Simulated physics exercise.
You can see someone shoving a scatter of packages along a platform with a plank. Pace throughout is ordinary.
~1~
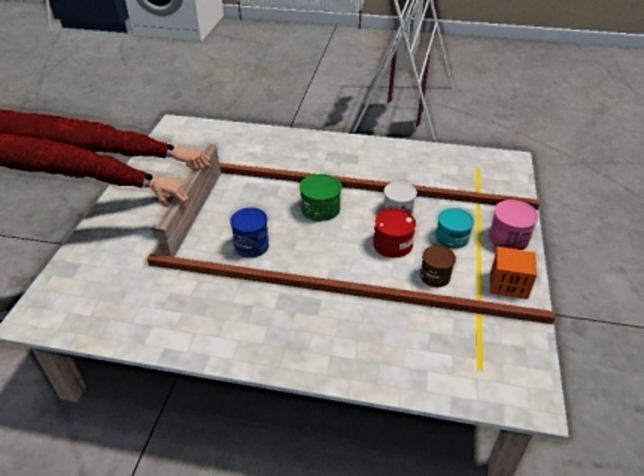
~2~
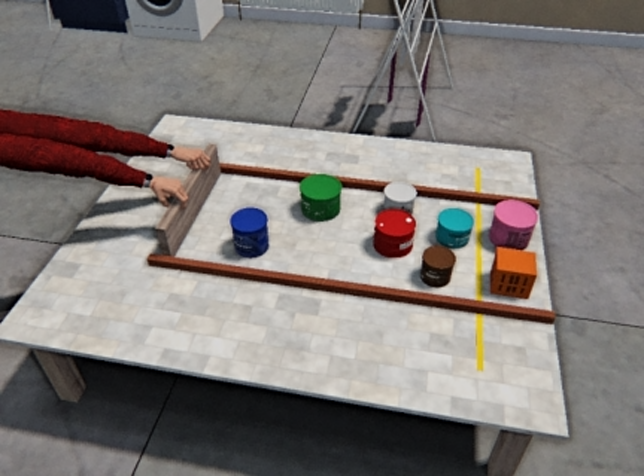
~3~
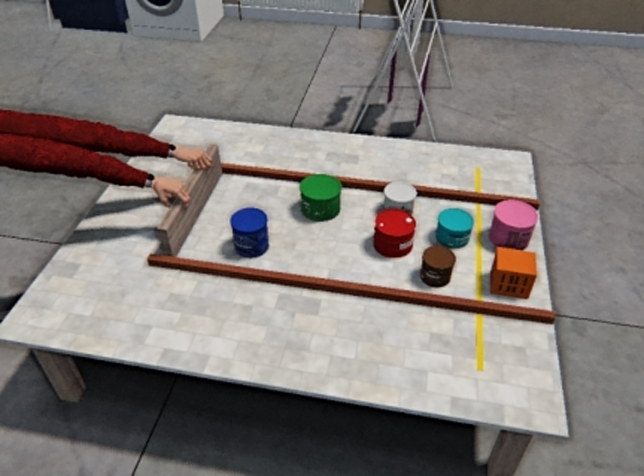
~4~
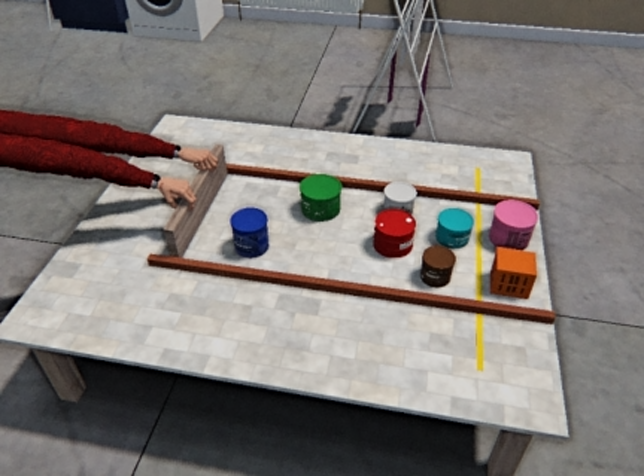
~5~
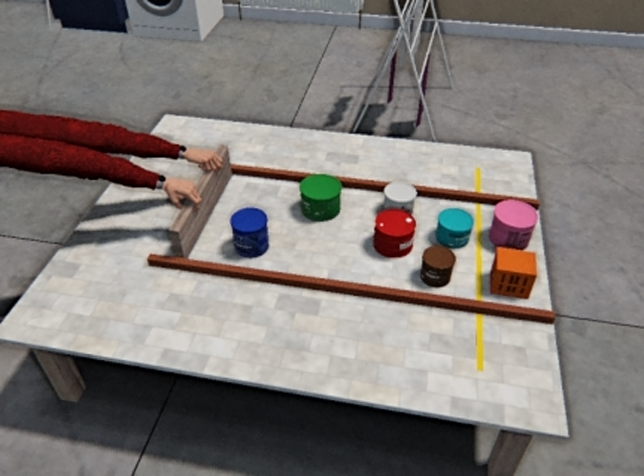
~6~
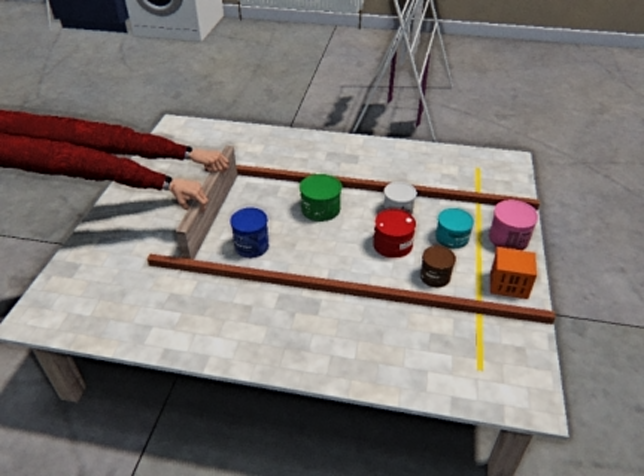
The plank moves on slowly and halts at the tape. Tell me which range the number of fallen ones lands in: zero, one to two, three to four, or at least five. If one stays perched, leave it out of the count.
You'd find the ones that came down come in at a one or two here.
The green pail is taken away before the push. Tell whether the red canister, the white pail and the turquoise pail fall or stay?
I'd say the red canister stays up there, the white pail stays up there and the turquoise pail stays up there.
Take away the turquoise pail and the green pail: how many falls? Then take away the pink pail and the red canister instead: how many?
1 in the first case, 1 in the second.
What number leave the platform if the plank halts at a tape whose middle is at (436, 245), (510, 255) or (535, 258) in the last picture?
Result per try: 0; 5; 8.
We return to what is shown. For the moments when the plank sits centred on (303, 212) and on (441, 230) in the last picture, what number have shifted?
Respectively 2 and 8.
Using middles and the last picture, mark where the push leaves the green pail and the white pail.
The one named first is at (503, 223), the next at (525, 209).
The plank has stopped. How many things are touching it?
Total: 3.
Early on, none off yet; pink pail at rest near (512, 226); orange crate at rest near (513, 273); turquoise pail at rest near (454, 228).
Finally, the number that fall off is one or two; lost, orange crate and pink pail.
